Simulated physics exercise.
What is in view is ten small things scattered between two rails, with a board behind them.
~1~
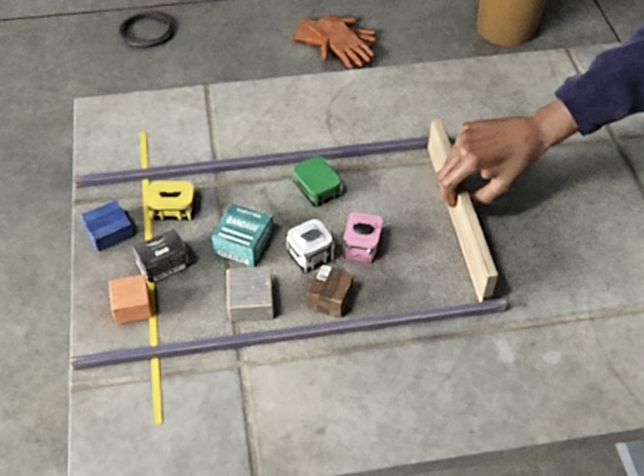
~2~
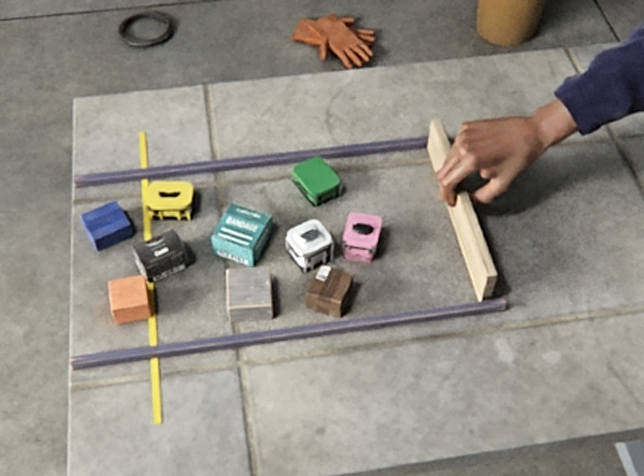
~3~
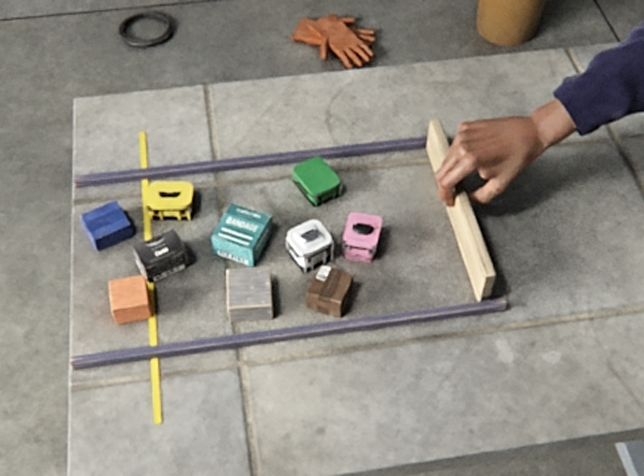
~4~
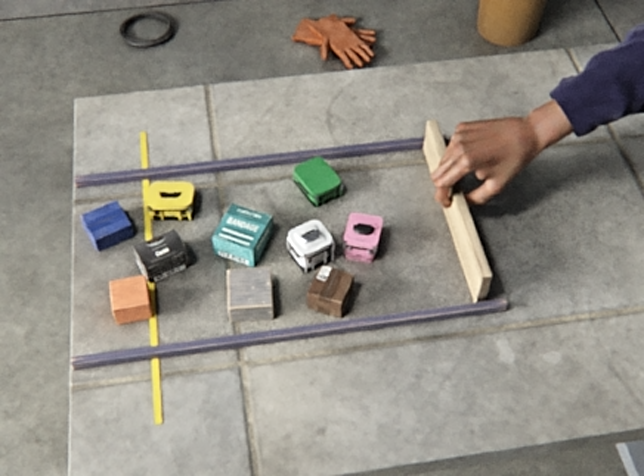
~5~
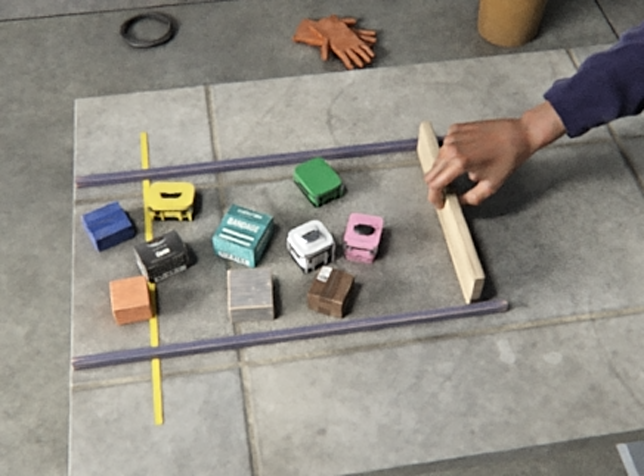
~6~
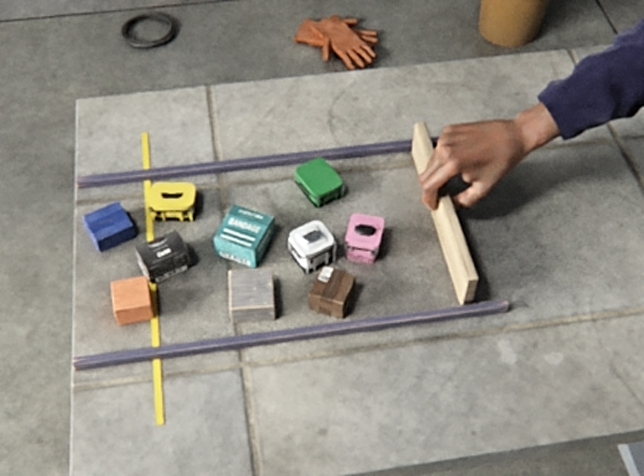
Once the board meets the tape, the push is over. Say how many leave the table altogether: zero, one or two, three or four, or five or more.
The sweep knocks three or four off.
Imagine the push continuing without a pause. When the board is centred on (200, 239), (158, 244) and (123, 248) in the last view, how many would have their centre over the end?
Per position: 0 / 3 / 6.
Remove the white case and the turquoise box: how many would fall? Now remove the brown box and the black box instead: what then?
Falls come to 2 the first time and 1 the other time.
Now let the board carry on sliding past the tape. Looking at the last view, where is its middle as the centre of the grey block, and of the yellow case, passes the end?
Approx. (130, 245) / approx. (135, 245) for the other.
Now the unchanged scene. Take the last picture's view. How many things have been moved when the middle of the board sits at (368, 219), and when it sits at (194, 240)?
Counting first: 1, next 10.
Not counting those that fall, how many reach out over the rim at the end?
That'd be 2.
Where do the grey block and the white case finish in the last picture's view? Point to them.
Near (94, 312) and (98, 273).
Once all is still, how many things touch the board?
4 in contact.
Soon after, none off yet; blue box at rest near (109, 226); orange block at rest near (133, 301); black box at rest near (164, 257).
After that, none off yet; blue box at rest near (109, 226); orange block at rest near (133, 301); black box at rest near (161, 257).
And then, none off yet; blue box displaced a little near (93, 229); orange block displaced about its own width near (102, 300); black box displaced about its own width near (101, 260).
In the end, the number that fall off is three or four; gone, black box, orange block and blue box.
